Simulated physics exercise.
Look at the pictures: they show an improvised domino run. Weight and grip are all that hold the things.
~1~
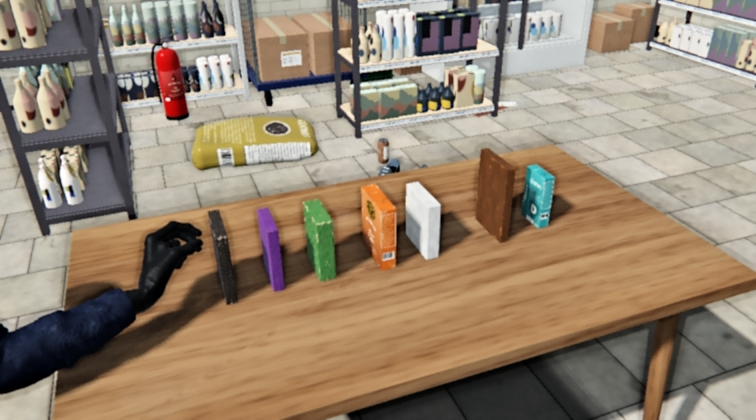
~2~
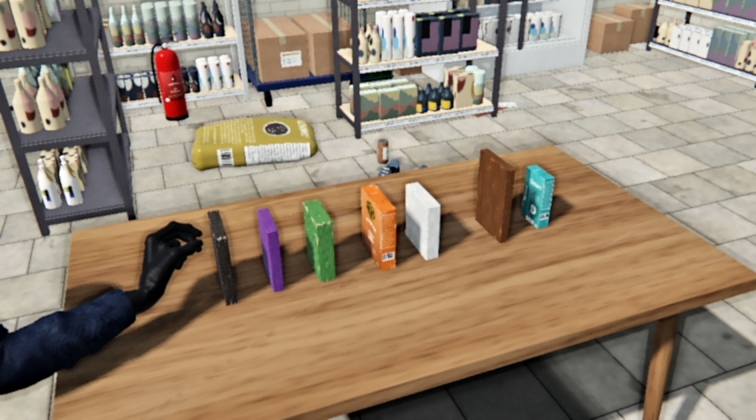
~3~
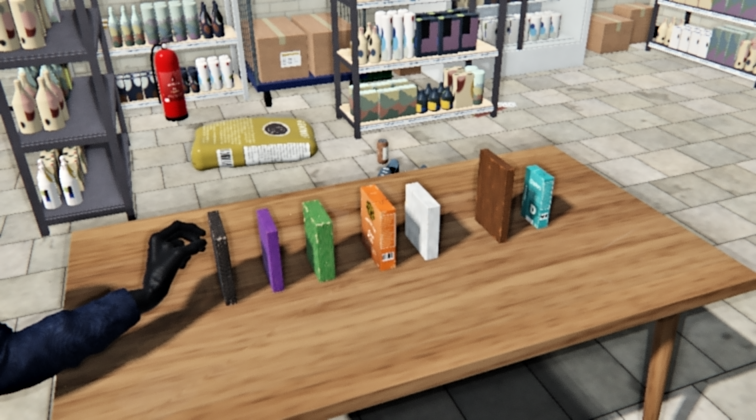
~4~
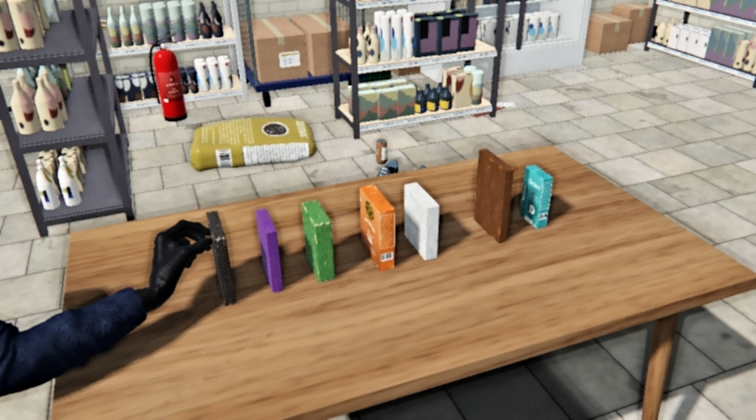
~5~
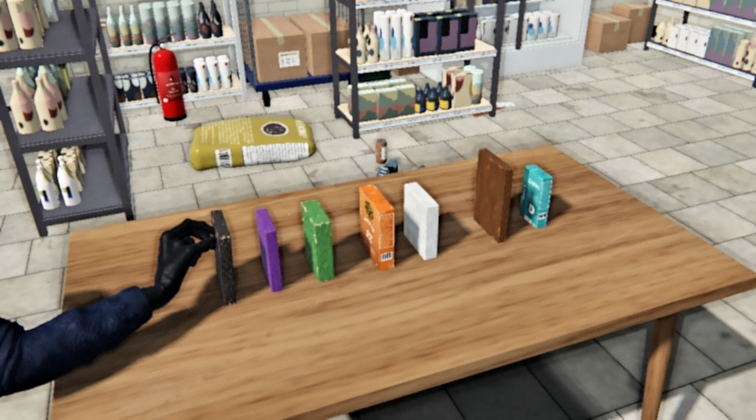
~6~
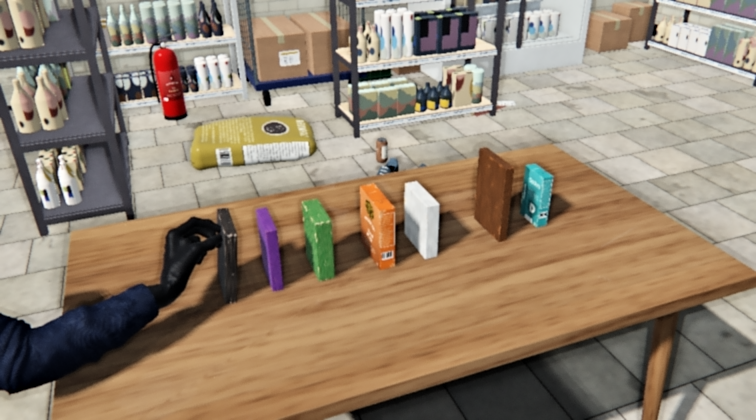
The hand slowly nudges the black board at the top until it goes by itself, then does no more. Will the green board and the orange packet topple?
At the end, the green board is no longer standing at the end. The orange packet is no longer standing at the end.
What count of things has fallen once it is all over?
Total: 5.
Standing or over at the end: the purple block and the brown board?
The purple block tumbles, while the brown board stays up.
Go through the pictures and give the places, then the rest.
The first frame shows green board (320, 240); orange packet (379, 227).
The second frame shows white block (422, 221); purple block (271, 250).
The third frame shows brown board (494, 196); white block (422, 221).
The fourth frame shows purple block (270, 251); brown board (493, 196).
The fifth frame shows black board 4° over; white block (421, 221); purple block (269, 250).
The sixth frame shows black board 8° over; green board (319, 240); orange packet (377, 226).
Then, 0.50 s after the last picture, black board 61° over; green board tipped 15° from how it was near (327, 237); purple block tipped 43° from how it was.
Then, 0.80 s after the last picture, black board 74° over; green board tipped 72° from how it was near (356, 245); orange packet tipped 56° from how it was near (408, 227); purple block tipped 71° from how it was.
At rest, tipped over on the table, orange packet, green board, purple block and white block; brown board in place. Seen from the same camera at the end, green board near (357, 246), orange packet near (417, 231).
